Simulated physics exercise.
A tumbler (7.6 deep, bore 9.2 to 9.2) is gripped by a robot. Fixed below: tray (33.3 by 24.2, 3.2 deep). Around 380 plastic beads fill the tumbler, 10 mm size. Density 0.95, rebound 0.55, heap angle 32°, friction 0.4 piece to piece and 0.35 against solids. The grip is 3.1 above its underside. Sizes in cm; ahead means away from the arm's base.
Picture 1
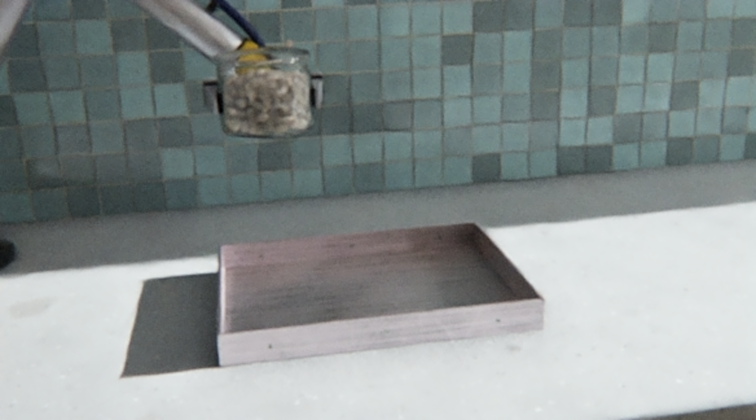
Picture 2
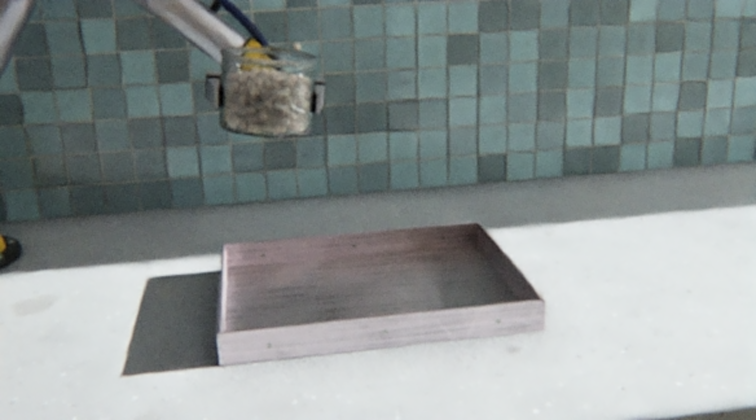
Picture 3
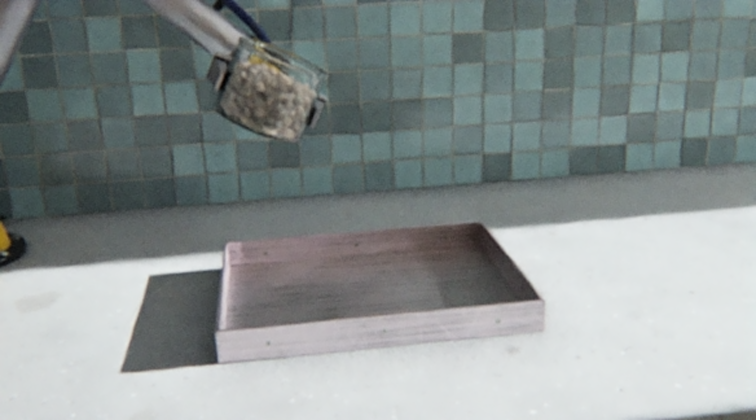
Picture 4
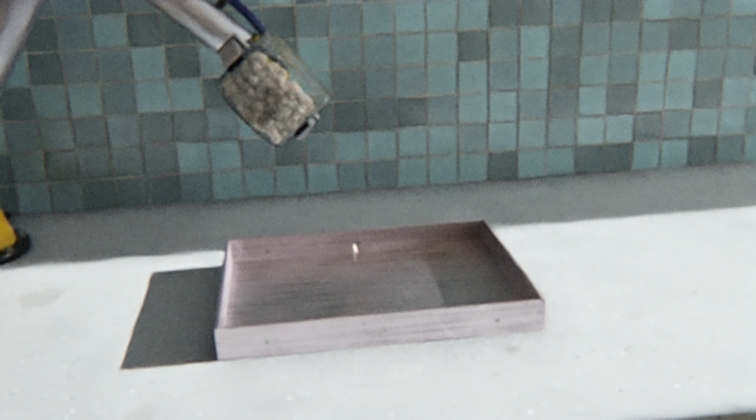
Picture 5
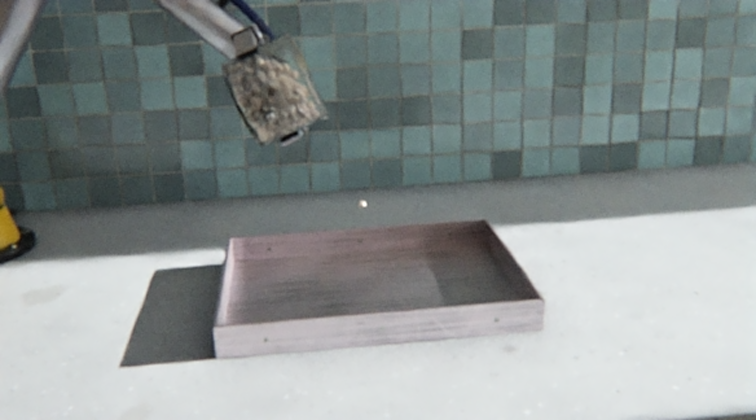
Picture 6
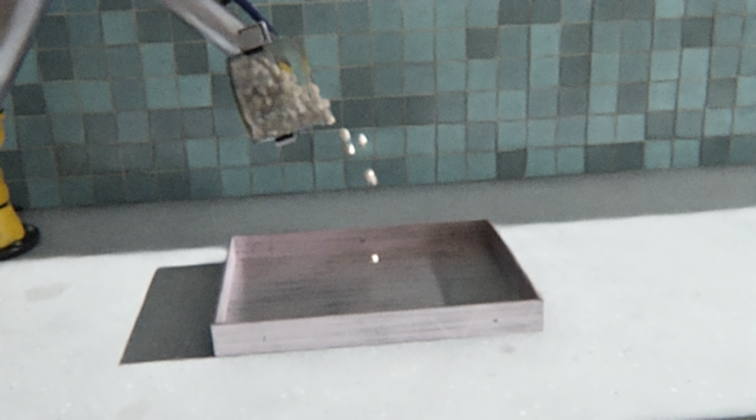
The clip opens with a robot arm holding a clear tumbler of pale beads upright above a shallow, empty tray on a white surface. The arm steadily tilts the tumbler toward the right, and a stray bead drops, then several more tumble from its mouth toward the tray.
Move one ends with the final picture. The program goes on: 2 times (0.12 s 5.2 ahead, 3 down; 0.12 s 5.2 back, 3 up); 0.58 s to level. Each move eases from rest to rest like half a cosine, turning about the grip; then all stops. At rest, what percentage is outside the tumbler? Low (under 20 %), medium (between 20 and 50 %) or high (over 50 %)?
Outside the tumbler the share is high, over 50 %.
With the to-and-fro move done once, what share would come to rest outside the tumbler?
It would be near 45 per cent.
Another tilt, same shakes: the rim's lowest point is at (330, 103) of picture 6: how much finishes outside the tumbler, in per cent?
Some 30 per cent.
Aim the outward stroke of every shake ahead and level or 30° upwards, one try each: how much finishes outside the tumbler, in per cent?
Some 90 and 100 per cent.
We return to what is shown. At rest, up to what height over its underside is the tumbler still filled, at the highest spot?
Some 5.0 cm.
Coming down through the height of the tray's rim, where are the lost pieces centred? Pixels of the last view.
Near (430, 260).
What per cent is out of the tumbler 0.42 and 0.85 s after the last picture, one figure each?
About 40, 60.
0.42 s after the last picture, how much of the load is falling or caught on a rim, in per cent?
Some 5 per cent.
Then, 0.42 s on, tilted 75° forward, highest piece 24 above the table; 217 in the tumbler, 139 in the tray, 19 in flight or on a rim.
Then, 0.85 s on, tilted 22° forward, highest piece 27 above the table; 213 in the tray, 152 in the tumbler, 10 on the table or floor.
Then, 1.26 s on, level, highest piece 26 above the table; 212 in the tray, 152 in the tumbler, 11 on the table or floor.
Then, 2.31 s on, level, highest piece 26 above the table; 212 in the tray, 152 in the tumbler, 11 on the table or floor.
In the end, 212 in the tray, 152 in the tumbler, 11 on the table or floor. That is 59 % outside the tumbler.
